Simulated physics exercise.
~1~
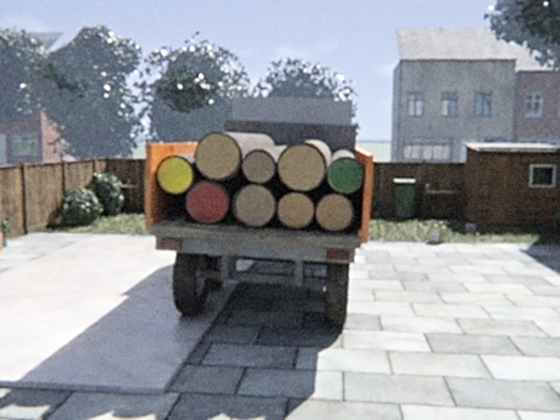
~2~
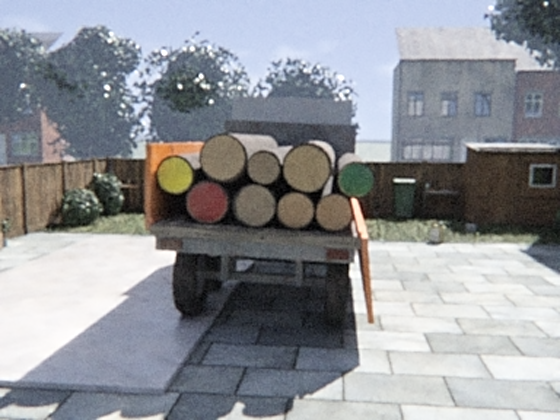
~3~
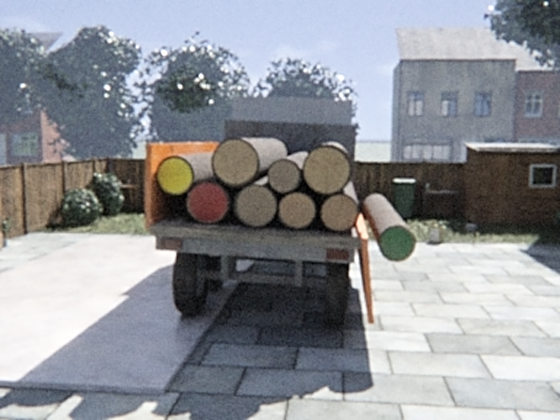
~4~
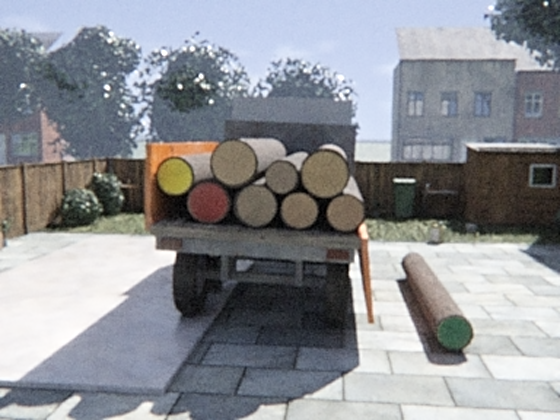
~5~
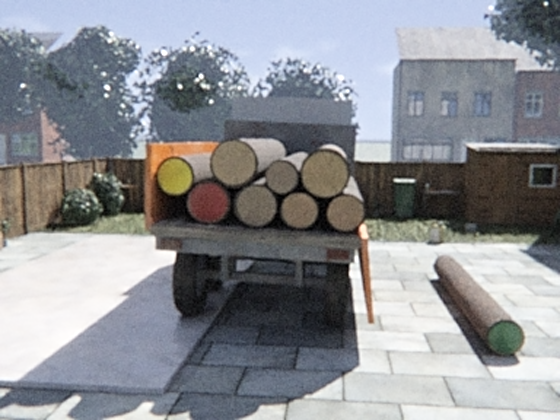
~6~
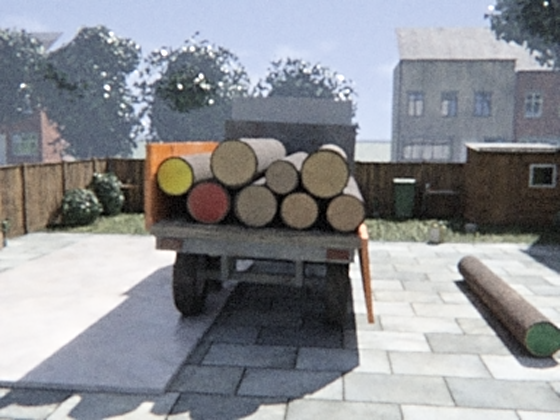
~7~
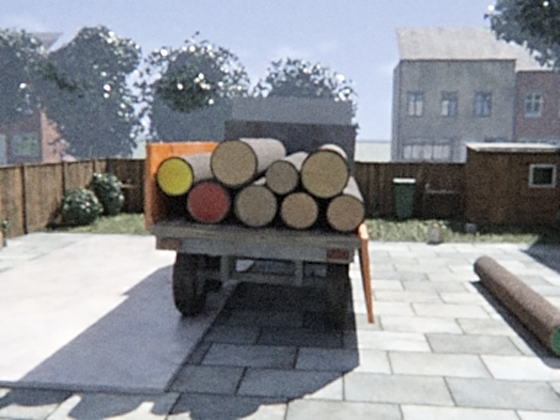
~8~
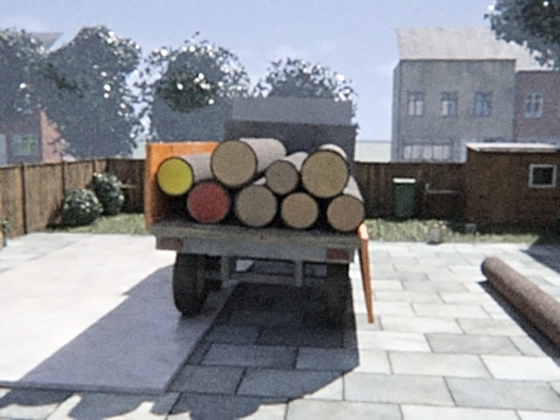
Green-ended log rolling off the right of a parked flatbed lorry as its side drops, then rolling away right out of view.
